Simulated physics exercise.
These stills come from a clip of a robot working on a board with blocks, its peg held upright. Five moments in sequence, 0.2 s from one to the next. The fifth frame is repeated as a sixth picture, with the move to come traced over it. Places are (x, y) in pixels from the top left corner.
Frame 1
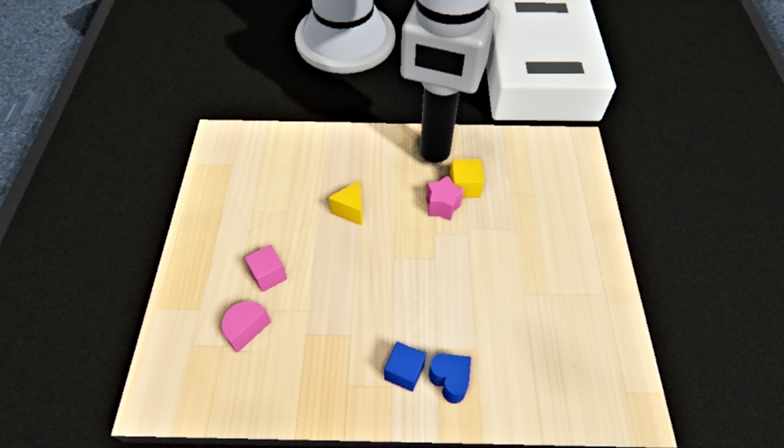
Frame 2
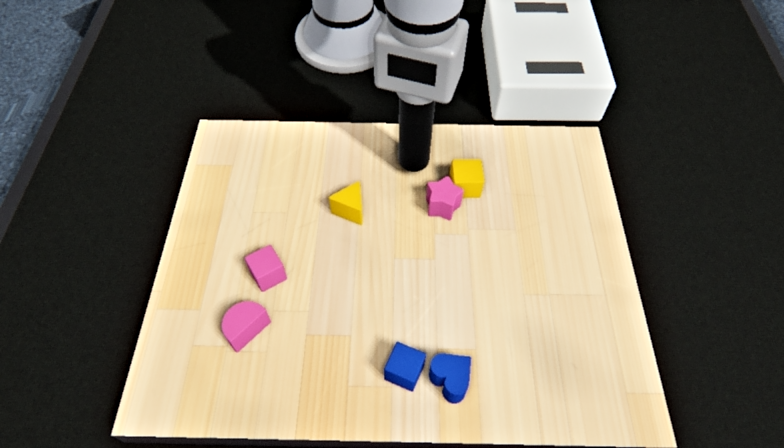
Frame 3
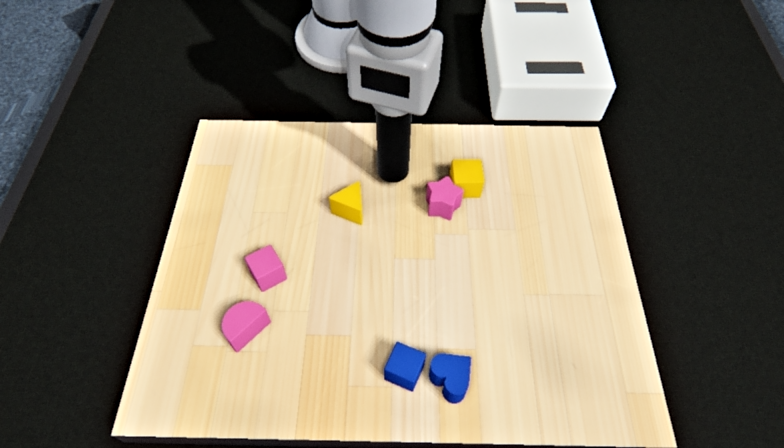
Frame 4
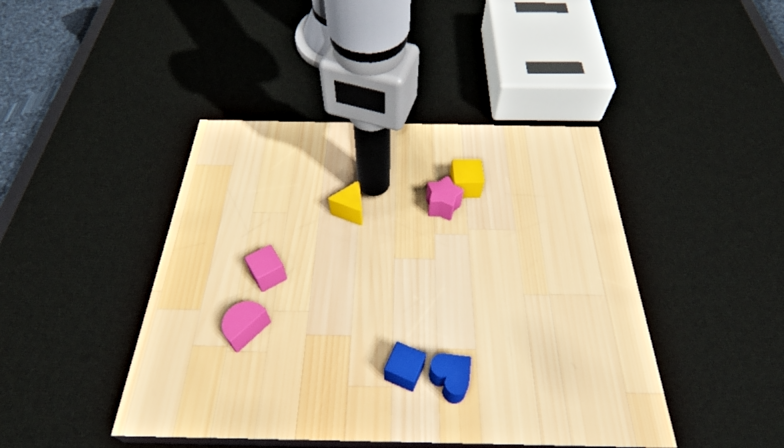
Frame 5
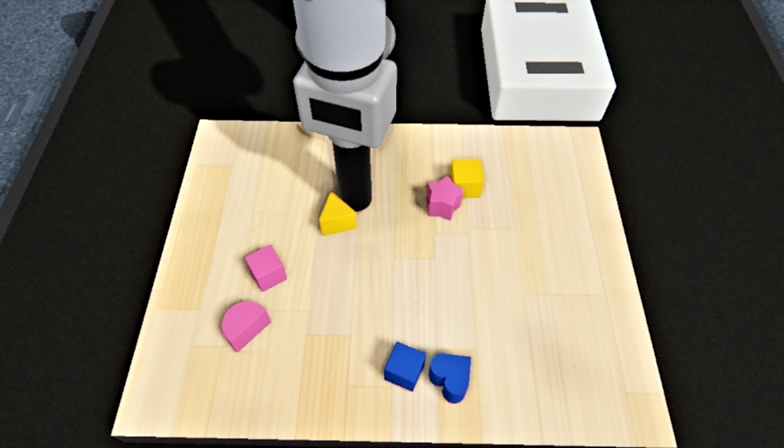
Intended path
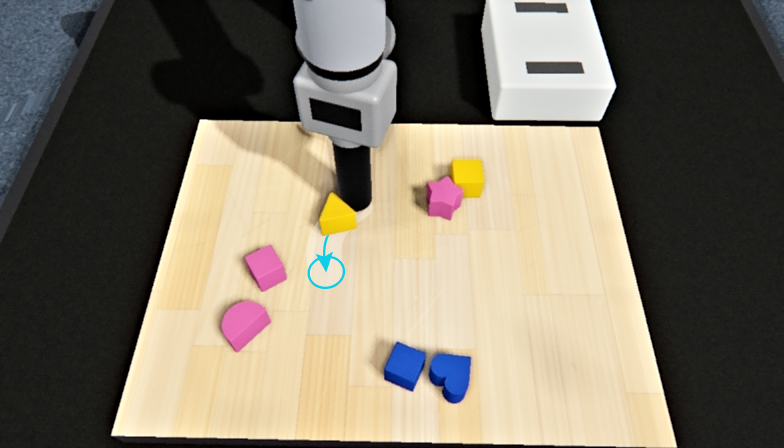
A robot arm with a black peg works over a pale wooden board on a black table, seen from above by a still camera. A yellow triangle, a pink star and a yellow square lie near the top, a pink square and half-round at left, a blue square and heart below. The peg slides left and slightly down, nudging the triangle a little down and left.
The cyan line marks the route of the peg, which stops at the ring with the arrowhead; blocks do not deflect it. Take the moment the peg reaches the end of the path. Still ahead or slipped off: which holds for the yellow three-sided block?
The peg passes it.
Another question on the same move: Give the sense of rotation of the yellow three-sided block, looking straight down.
Spin direction: Clockwise.
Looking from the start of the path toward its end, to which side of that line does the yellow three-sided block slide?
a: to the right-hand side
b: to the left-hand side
Option a.
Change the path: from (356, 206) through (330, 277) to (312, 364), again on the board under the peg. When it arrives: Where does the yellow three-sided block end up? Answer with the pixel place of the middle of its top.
So, by the moment the path ends, you'll find the top centre of the yellow three-sided block at (300, 249).
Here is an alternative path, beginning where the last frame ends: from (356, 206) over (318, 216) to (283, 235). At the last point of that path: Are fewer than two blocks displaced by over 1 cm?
I expect so.
The drawn path runs from (356, 206) over (336, 223) and (325, 246) to (326, 272).
What follows on the original path. One third of the way, peg at (335, 217); yellow three-sided block at (314, 227).
Two thirds of the way, peg at (324, 240); yellow three-sided block at (299, 250).
At the end, peg at (325, 266); pink square at (257, 267), turned 35° clockwise; yellow three-sided block at (294, 268), turned 25° clockwise.
